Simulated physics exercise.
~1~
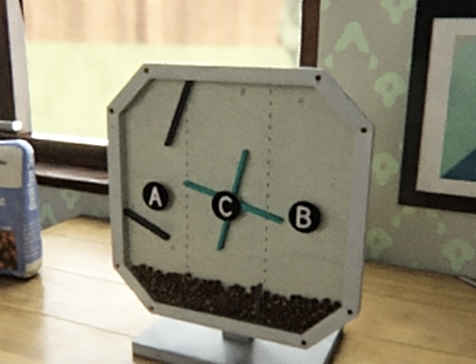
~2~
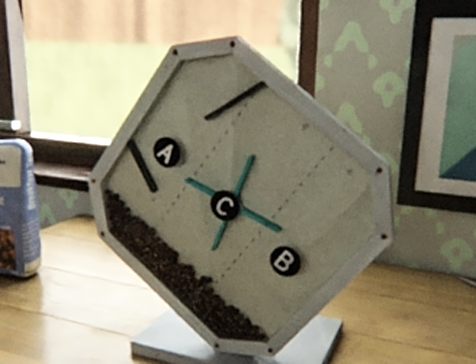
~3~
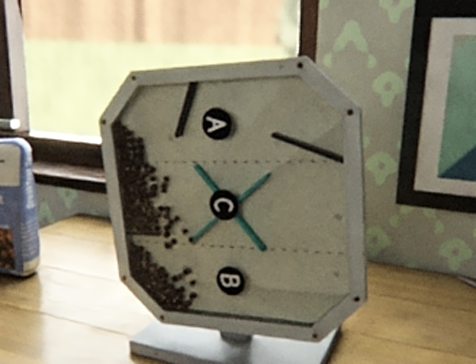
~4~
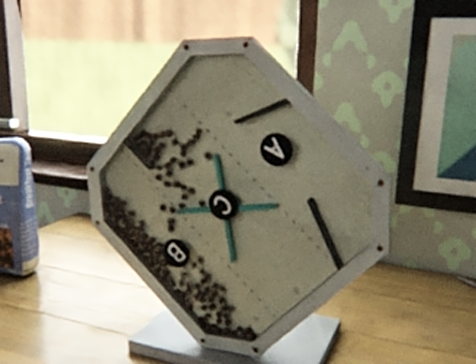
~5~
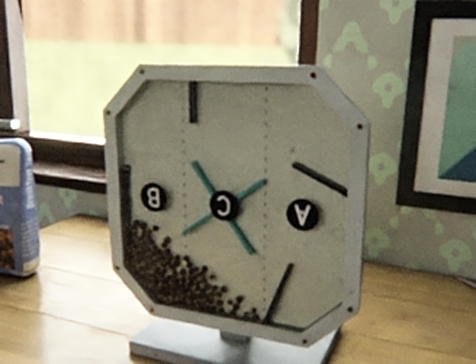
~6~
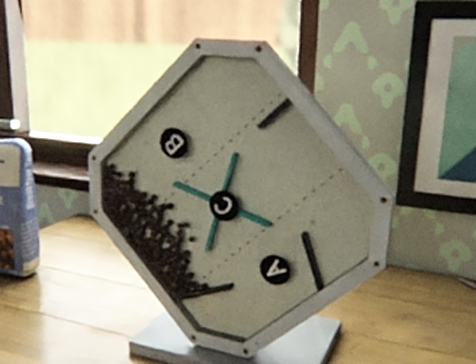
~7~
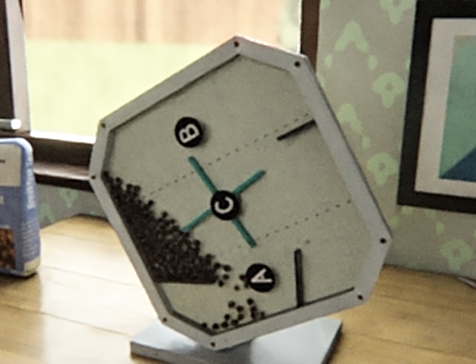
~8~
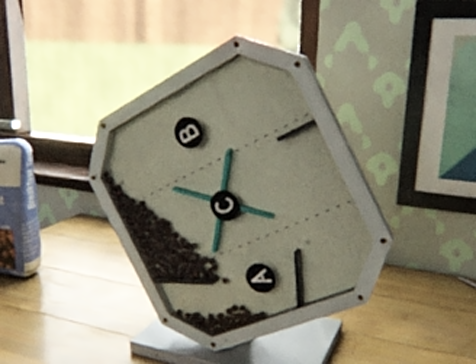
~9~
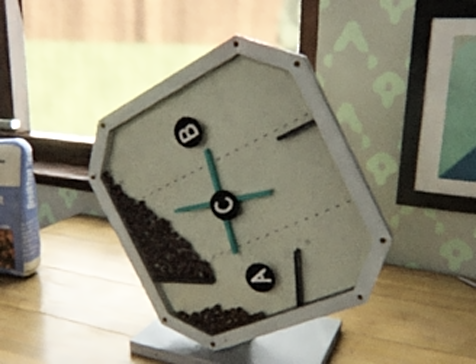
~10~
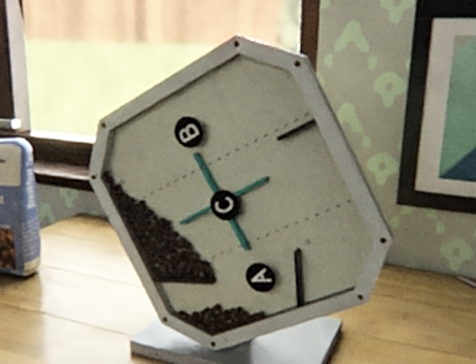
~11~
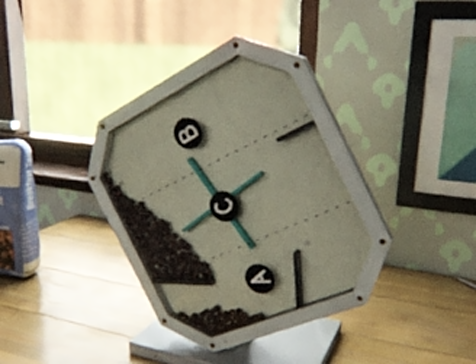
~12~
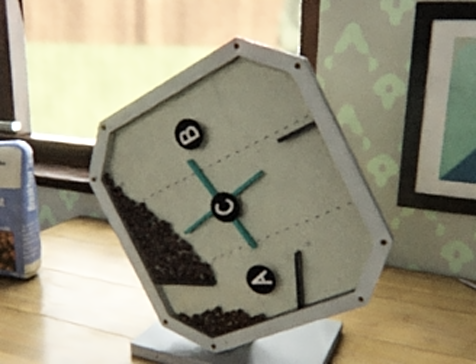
A clear eight-sided case turns clockwise, tumbling dark pills that settle in two lower-left piles.
